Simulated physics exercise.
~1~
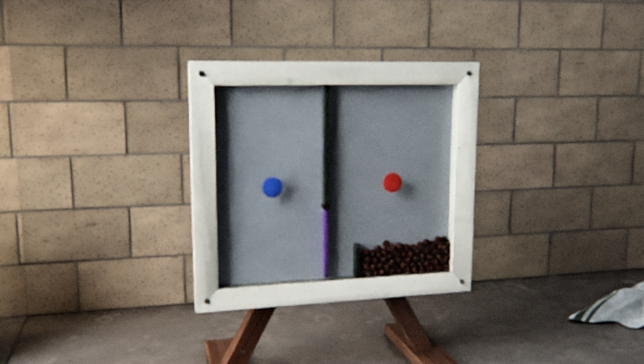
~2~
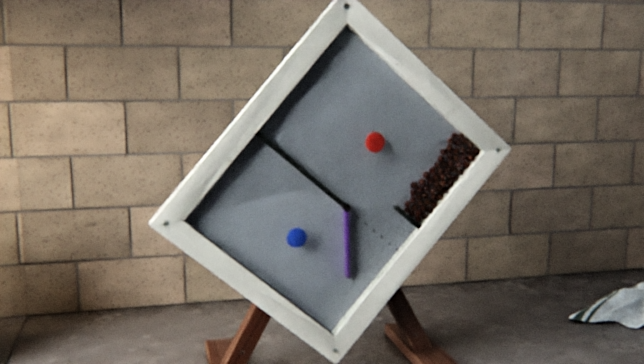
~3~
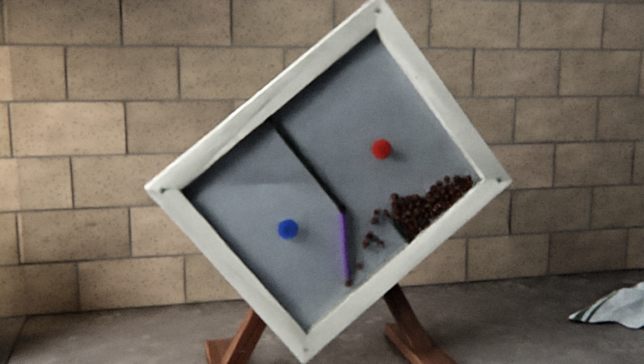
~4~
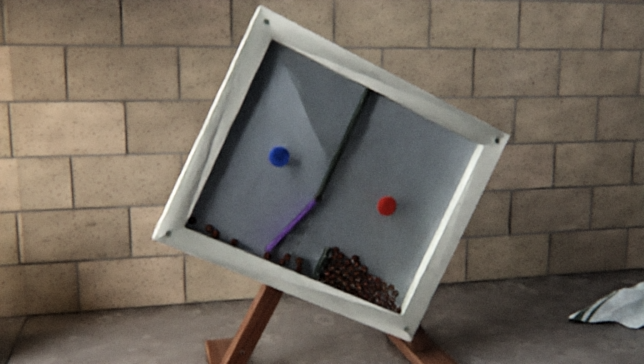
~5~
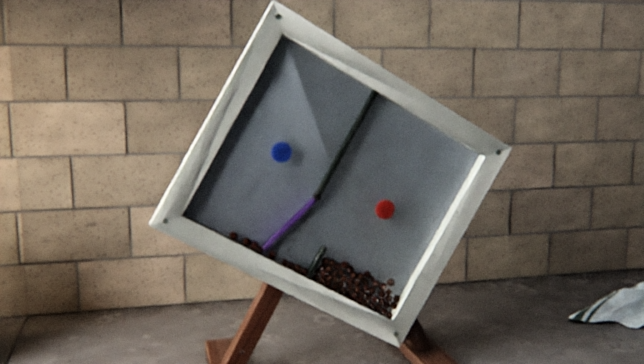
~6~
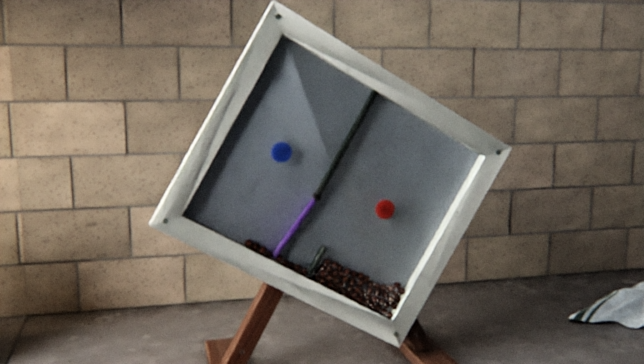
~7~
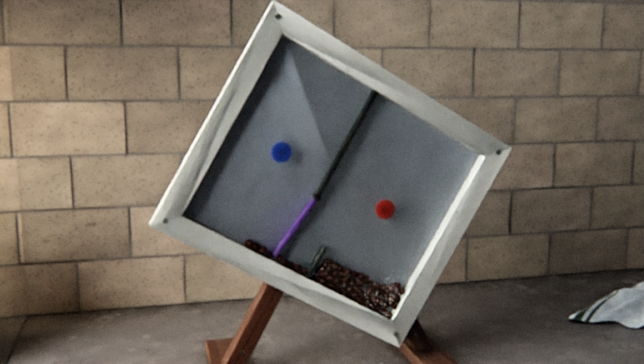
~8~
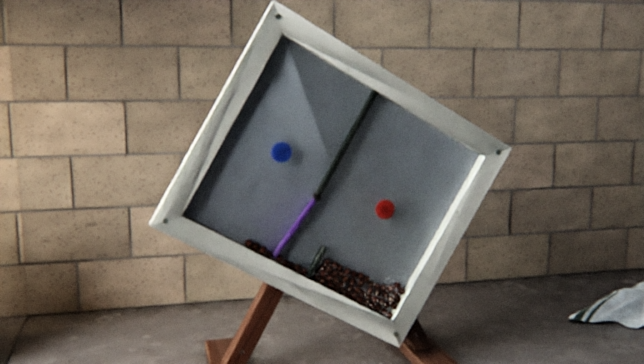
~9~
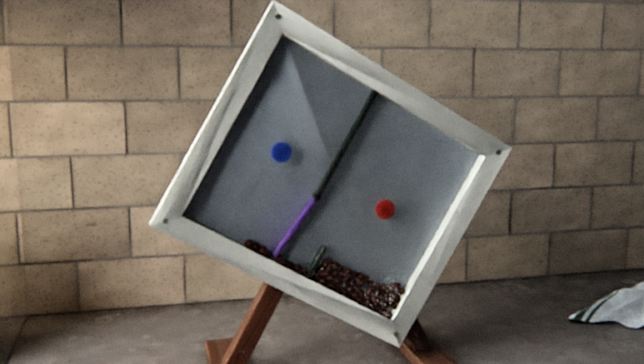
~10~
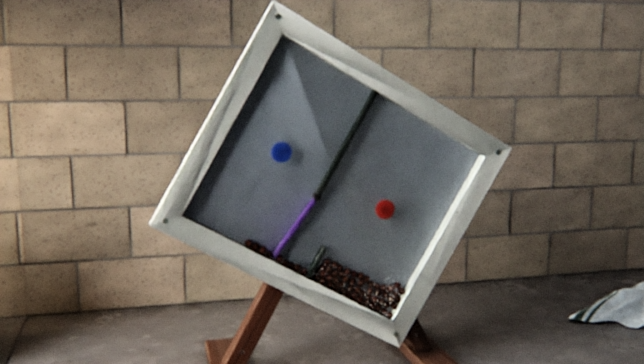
White-framed case of dark beads tilting anticlockwise, then swinging back clockwise, a few beads slipping past the purple flap, most staying red-side.
